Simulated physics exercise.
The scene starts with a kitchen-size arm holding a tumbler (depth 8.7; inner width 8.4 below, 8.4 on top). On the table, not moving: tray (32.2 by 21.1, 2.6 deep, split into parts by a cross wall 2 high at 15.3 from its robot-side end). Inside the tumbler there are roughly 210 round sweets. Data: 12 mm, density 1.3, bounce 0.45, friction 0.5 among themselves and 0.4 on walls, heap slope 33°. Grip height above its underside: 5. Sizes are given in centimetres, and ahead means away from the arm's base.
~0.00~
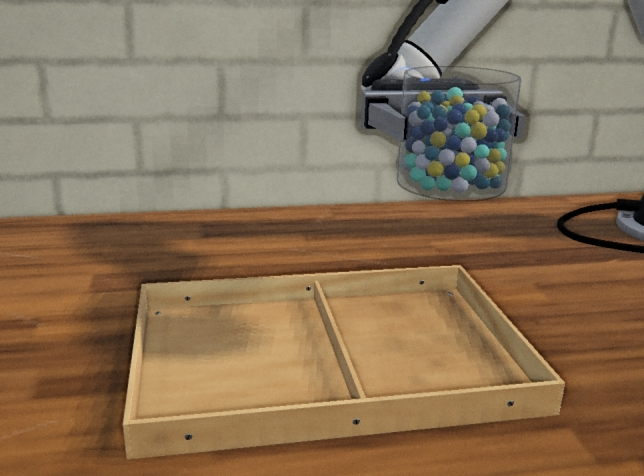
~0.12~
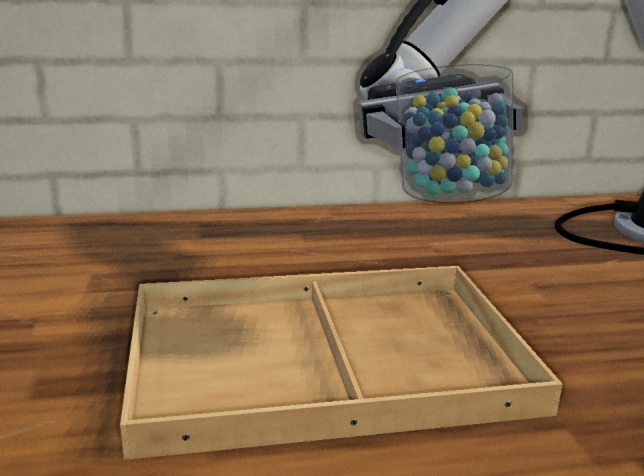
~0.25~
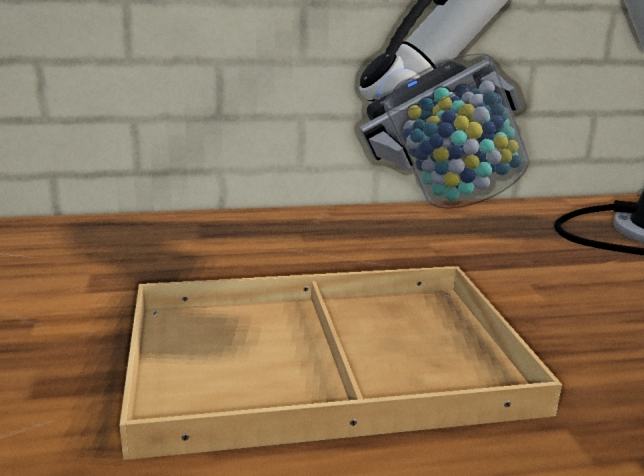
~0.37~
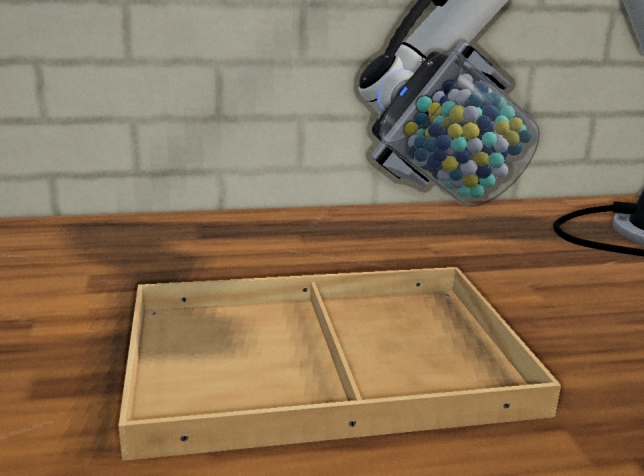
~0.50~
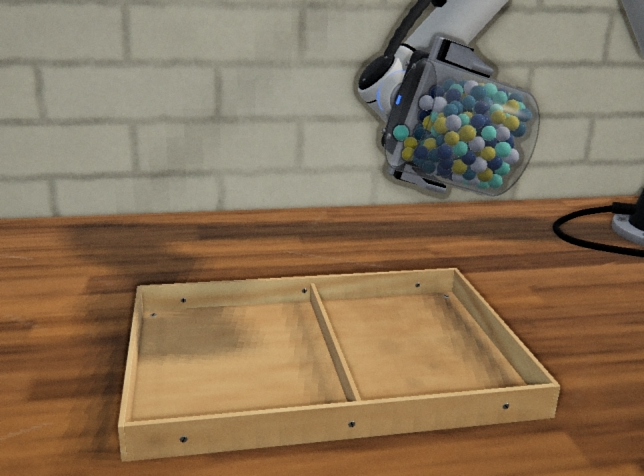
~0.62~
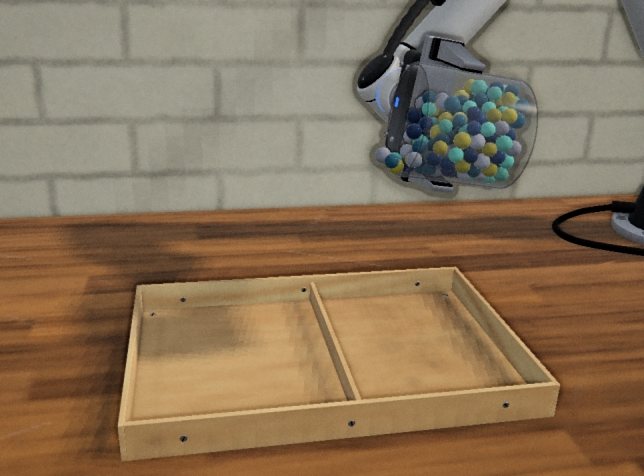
A robot arm held a clear tumbler of blue, yellow, teal and pale round sweets above a still, divided wooden tray, then steadily tilted it to the left until it lay nearly on its side.
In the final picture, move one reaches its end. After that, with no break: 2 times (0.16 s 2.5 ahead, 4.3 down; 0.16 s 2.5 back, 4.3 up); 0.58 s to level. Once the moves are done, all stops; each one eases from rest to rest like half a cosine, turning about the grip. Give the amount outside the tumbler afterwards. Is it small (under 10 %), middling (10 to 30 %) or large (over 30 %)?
Middling.
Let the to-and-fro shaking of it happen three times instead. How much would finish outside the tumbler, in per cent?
15 per cent.
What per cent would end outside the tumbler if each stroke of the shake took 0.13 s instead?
It would be near 20 per cent.
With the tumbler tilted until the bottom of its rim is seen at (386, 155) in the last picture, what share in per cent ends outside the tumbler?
About 5 per cent.
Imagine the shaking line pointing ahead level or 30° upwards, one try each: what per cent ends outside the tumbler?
Near 65 and 70 percent respectively.
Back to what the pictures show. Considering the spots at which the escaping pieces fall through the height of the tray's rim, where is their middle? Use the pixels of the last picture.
They come down centred close to (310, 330).
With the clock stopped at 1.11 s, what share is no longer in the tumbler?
Roughly 10 percent is out.
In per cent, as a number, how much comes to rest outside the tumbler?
Estimate: About 15 %.
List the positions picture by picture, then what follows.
The first frame shows tumbler middle at (456, 133), level; upper third of the load around (459, 118), from x 410 to 505, top at y 95; 206 in the tumbler.
The second frame shows tumbler middle at (455, 133), tilted 8° forward; upper third of the load around (457, 119), from x 410 to 500, top at y 95.
The third frame shows tumbler middle at (457, 133), tilted 28° forward; upper third of the load around (467, 118), from x 410 to 515, top at y 90.
The fourth frame shows tumbler middle at (459, 131), tilted 53° forward; upper third of the load around (471, 113), from x 410 to 525, top at y 80.
The fifth frame shows tumbler middle at (460, 130), tilted 73° forward; upper third of the load around (477, 108), from x 400 to 525, top at y 85.
The sixth frame shows tumbler middle at (460, 128), tilted 81° forward; upper third of the load around (479, 109), from x 385 to 520, top at y 85; 206 in the tumbler.
By 1.11 s, tilted 81° forward, highest piece 19 above the table; 187 in the tumbler, 15 in the far-side part, 4 in the robot-side part.
By 1.60 s, tilted 31° forward, highest piece 22 above the table; 175 in the tumbler, 22 in the far-side part, 9 in the robot-side part.
By 2.04 s, level, highest piece 24 above the table; 175 in the tumbler, 22 in the far-side part, 9 in the robot-side part.
By 3.09 s, level, highest piece 24 above the table; 175 in the tumbler, 22 in the far-side part, 9 in the robot-side part.
Final count, 175 in the tumbler, 22 in the far-side part, 9 in the robot-side part. That is 15 % outside the tumbler.
